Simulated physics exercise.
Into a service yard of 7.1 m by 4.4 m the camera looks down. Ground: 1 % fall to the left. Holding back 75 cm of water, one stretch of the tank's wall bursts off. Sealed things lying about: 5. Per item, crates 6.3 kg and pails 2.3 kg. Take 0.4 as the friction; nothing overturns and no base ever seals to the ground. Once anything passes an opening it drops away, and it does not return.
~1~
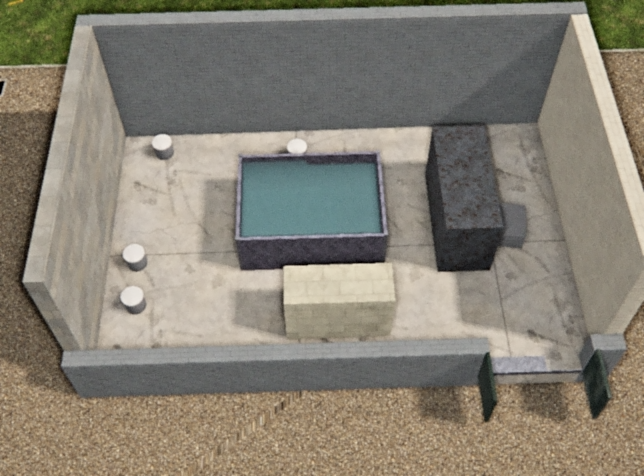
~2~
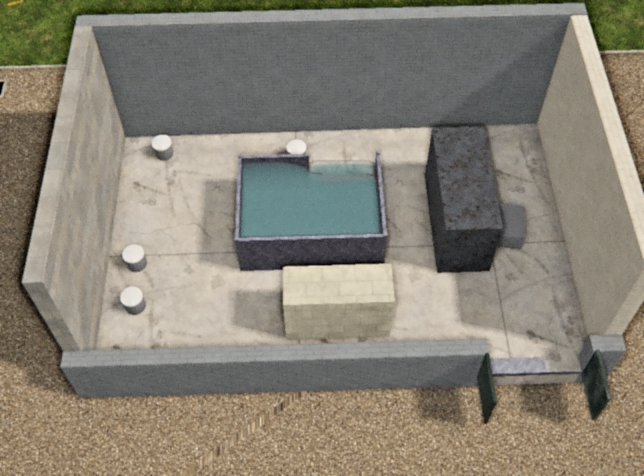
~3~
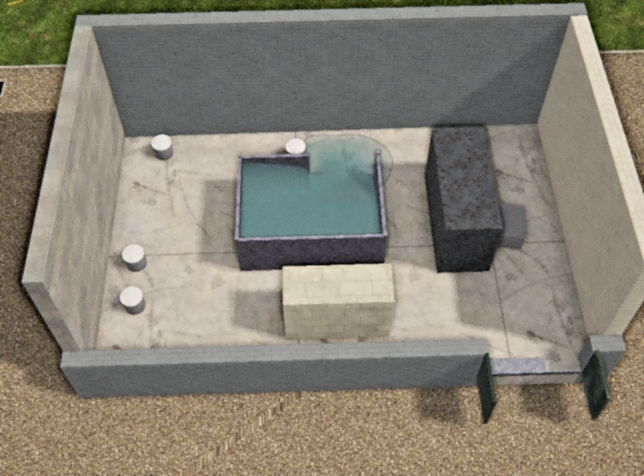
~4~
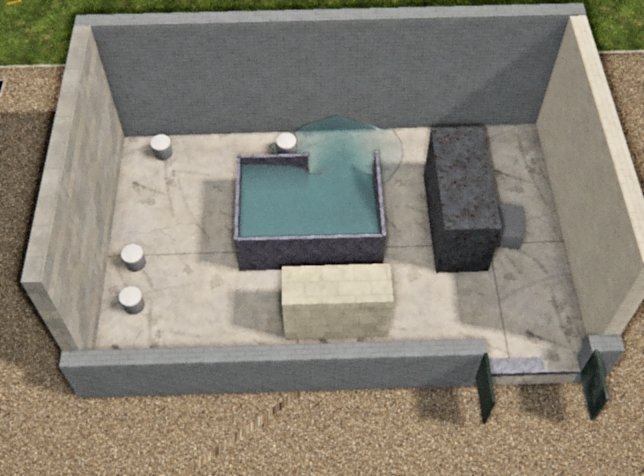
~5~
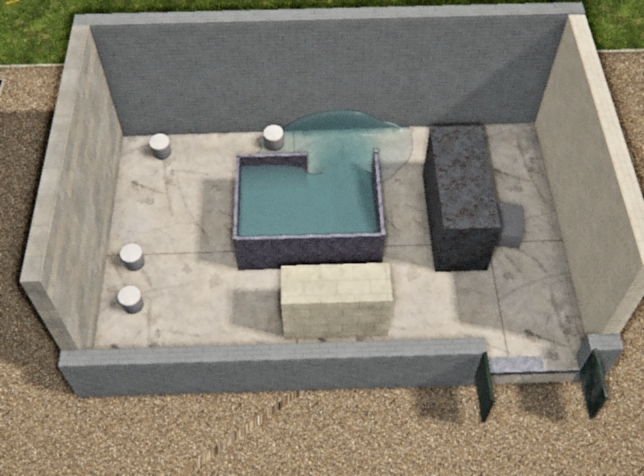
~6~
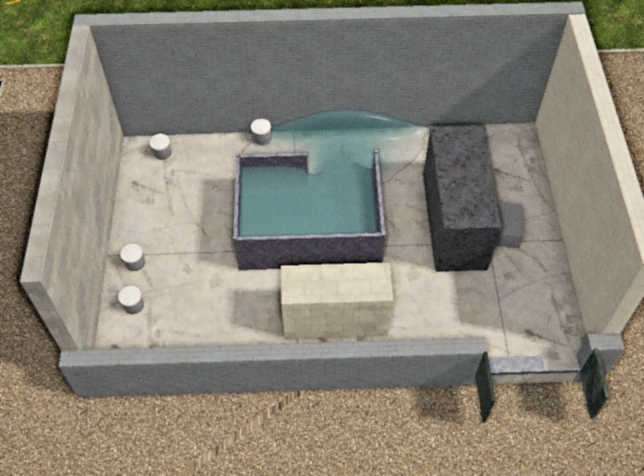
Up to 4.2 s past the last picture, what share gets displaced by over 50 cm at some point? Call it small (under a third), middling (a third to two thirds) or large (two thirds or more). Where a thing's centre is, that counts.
Large, two thirds or more.
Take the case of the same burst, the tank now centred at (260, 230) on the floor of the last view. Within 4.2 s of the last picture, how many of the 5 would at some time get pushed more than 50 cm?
Then the count would be 5.
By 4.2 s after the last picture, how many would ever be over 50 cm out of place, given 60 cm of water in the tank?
5.
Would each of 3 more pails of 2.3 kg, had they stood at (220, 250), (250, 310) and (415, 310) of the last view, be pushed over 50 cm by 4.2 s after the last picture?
In turn: Under, less, under.
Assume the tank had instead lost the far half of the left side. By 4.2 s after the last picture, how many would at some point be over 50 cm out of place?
Then 4.
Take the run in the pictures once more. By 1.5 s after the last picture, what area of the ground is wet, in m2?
Near 15 m2 in all.
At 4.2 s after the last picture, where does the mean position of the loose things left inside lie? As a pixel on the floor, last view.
They average out to somewhere around (279, 337).
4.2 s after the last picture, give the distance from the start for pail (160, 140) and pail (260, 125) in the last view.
Net shifts, in order: 350 cm and 400 cm.
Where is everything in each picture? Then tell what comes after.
The first frame shows a pail at (297, 146) rests on the ground; a crate at (513, 220), on the bottom; water covers 3.1 m2; 0 of 5 have shifted.
The second frame shows a pail at (297, 147), on the bottom; a crate at (512, 221), on the bottom; 3.8 m2 under water; 0 of 5 have shifted.
The third frame shows a pail at (296, 146) rests on the ground; a crate at (512, 221) rests on the ground; 4.7 m2 under water; 0 of 5 have shifted.
The fourth frame shows a pail at (286, 140), on the bottom, 21 cm from its start; a crate at (511, 221) rests on the ground; 5.3 m2 under water; 1 of 5 have shifted.
The fifth frame shows a pail at (273, 132) rests on the ground, 47 cm from its start; a crate at (510, 220) rests on the ground; 5.6 m2 under water; 1 of 5 have shifted.
The sixth frame shows a pail at (261, 126) rests on the ground, 72 cm from its start; a crate at (511, 220), on the bottom; 5.9 m2 under water; 1 of 5 have shifted.
Then, 0.4 s after the last picture 1 of 5 are over 50 cm from their spots; 1 afloat.
Then, 1.5 s after the last picture 2 of 5 are over 50 cm from their spots; 2 afloat.
Then, 2.8 s after the last picture 4 of 5 are over 50 cm from their spots; 4 afloat.
Then, 4.2 s after the last picture 5 of 5 are over 50 cm from their spots, and 5 have been at some point; 4 afloat.
